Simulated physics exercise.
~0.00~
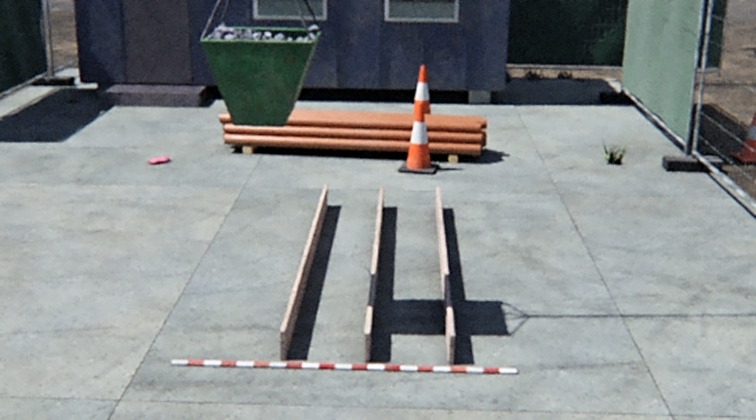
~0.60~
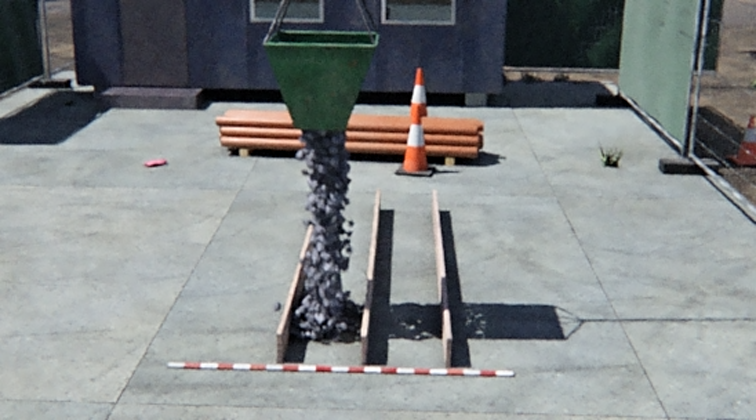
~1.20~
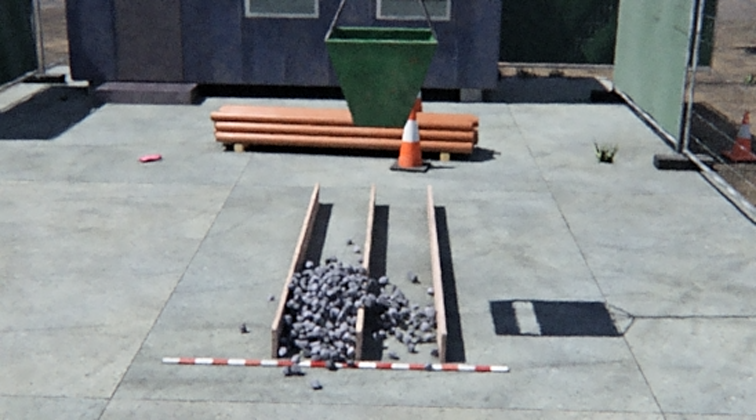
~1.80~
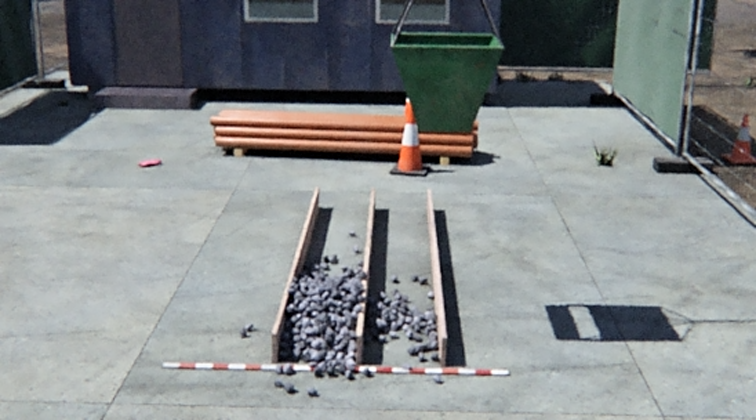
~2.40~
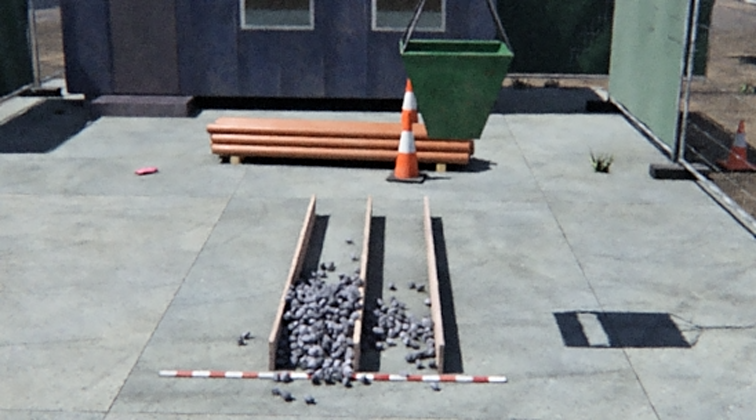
On a sunlit concrete yard, three low planks stand on edge behind a red-and-white striped staff, with orange pipes and traffic cones farther back. A green skip heaped with grey stones hangs above, left of the cones, and moves right. Its bottom opens and the stones pour in a dense column into the left bay between the planks. The emptied skip continues right as the stones settle, some landing in the right bay and a few scattering outside. At the end, most lie piled in the left bay, with a smaller spread in the right, while the skip hangs near the cones.
